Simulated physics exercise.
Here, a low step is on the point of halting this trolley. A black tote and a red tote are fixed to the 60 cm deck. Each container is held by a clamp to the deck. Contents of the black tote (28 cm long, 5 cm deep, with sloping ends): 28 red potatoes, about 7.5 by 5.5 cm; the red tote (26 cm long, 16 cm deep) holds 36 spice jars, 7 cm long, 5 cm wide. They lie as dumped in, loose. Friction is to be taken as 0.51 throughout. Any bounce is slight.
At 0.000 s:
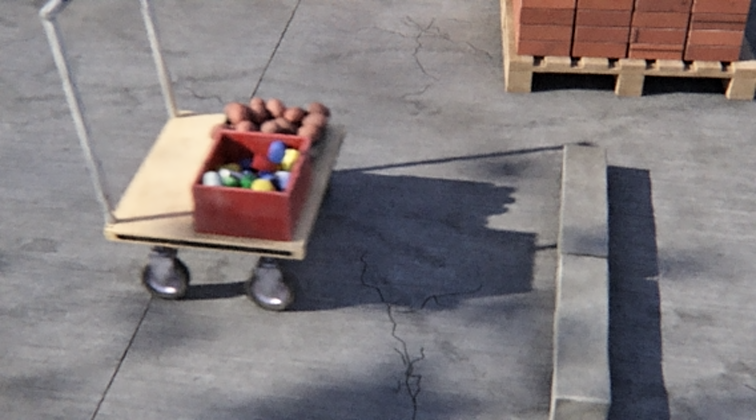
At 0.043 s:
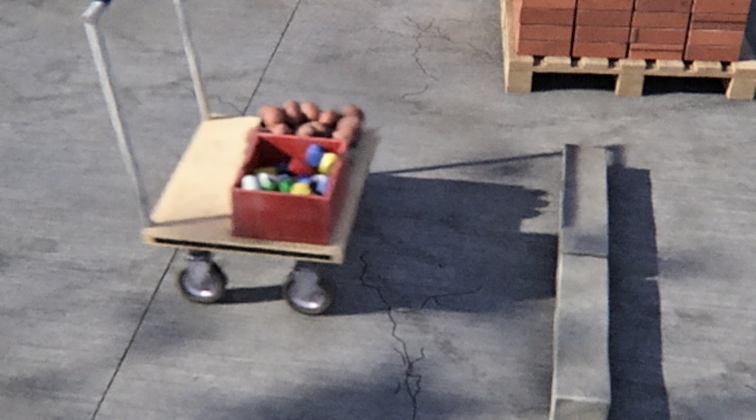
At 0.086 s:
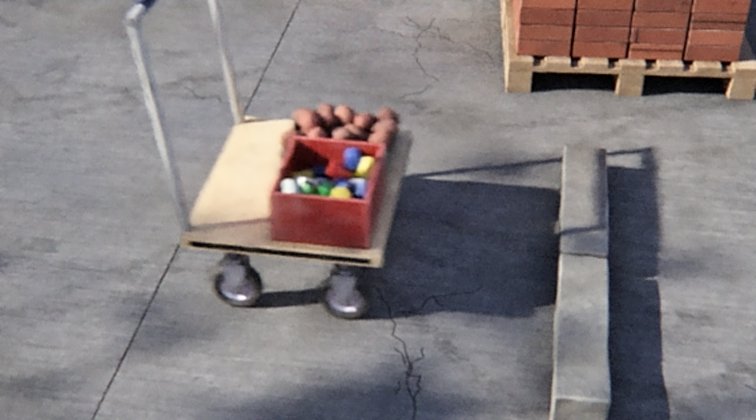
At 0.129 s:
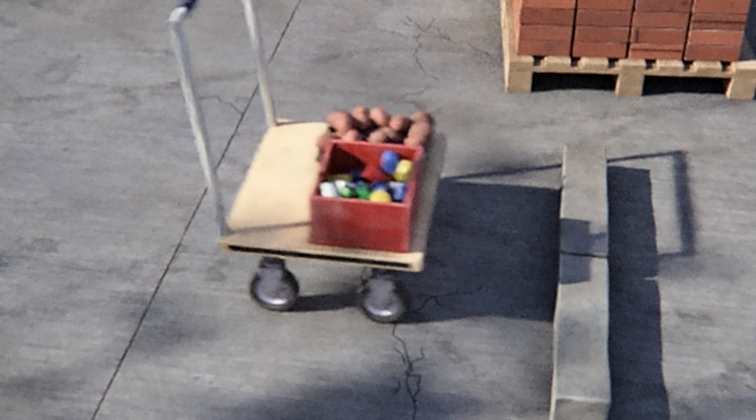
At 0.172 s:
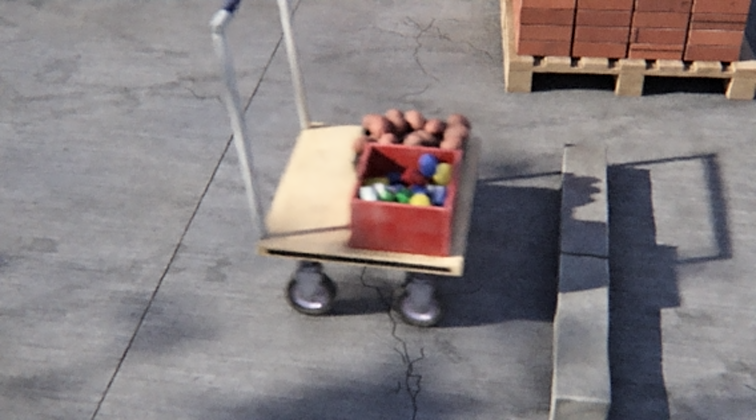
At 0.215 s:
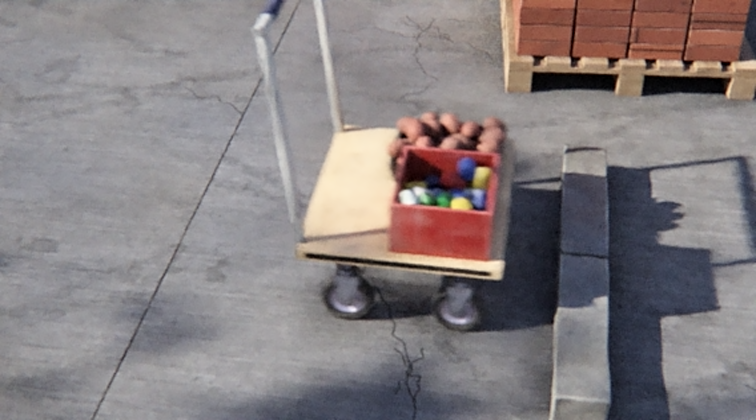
To begin with, a flat trolley stands left of a low concrete step, carrying a red tote of small colourful items and a heap of reddish-brown, rounded objects behind it. It then rolls steadily rightward across the cracked pavement, closing most of the gap, its load still aboard.
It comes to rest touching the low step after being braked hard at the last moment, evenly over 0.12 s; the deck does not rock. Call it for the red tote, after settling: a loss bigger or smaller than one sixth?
Smaller.
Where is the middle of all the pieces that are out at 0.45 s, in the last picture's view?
Estimated centre: About (588, 149).
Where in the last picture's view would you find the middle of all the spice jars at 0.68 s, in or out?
Somewhere around pixel (511, 211).
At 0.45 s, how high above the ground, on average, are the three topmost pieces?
Some 70 cm up.
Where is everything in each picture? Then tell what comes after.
In the first picture (we follow the rim corner now nearest the camera), red tote at (284, 194); black tote (its farthest corner) at (234, 104); 79 cm still to roll; nothing out yet.
The second picture shows red tote at (324, 197); black tote at (268, 107); 67 cm still to roll.
The third picture shows red tote at (364, 201); black tote at (301, 110); 56 cm still to roll.
The fourth picture shows red tote at (405, 205); black tote at (335, 113); 44 cm still to roll.
The fifth picture shows red tote at (446, 209); black tote at (369, 116); 33 cm still to roll.
The sixth picture shows red tote at (487, 213); black tote at (404, 119); 21 cm still to roll; nothing out yet.
After 0.23 s, the brake bites.
After 0.33 s, 2 of 28 out of the black tote and 0 of 36 out of the red tote.
After 0.45 s, 8 of 28 out of the black tote and 2 of 36 out of the red tote.
After 0.68 s, 12 of 28 out of the black tote and 3 of 36 out of the red tote.
Outcome (at 1.19 s), 12 of 28 out of the black tote and 3 of 36 out of the red tote. Asked share, 3 of 36, 8 per cent.
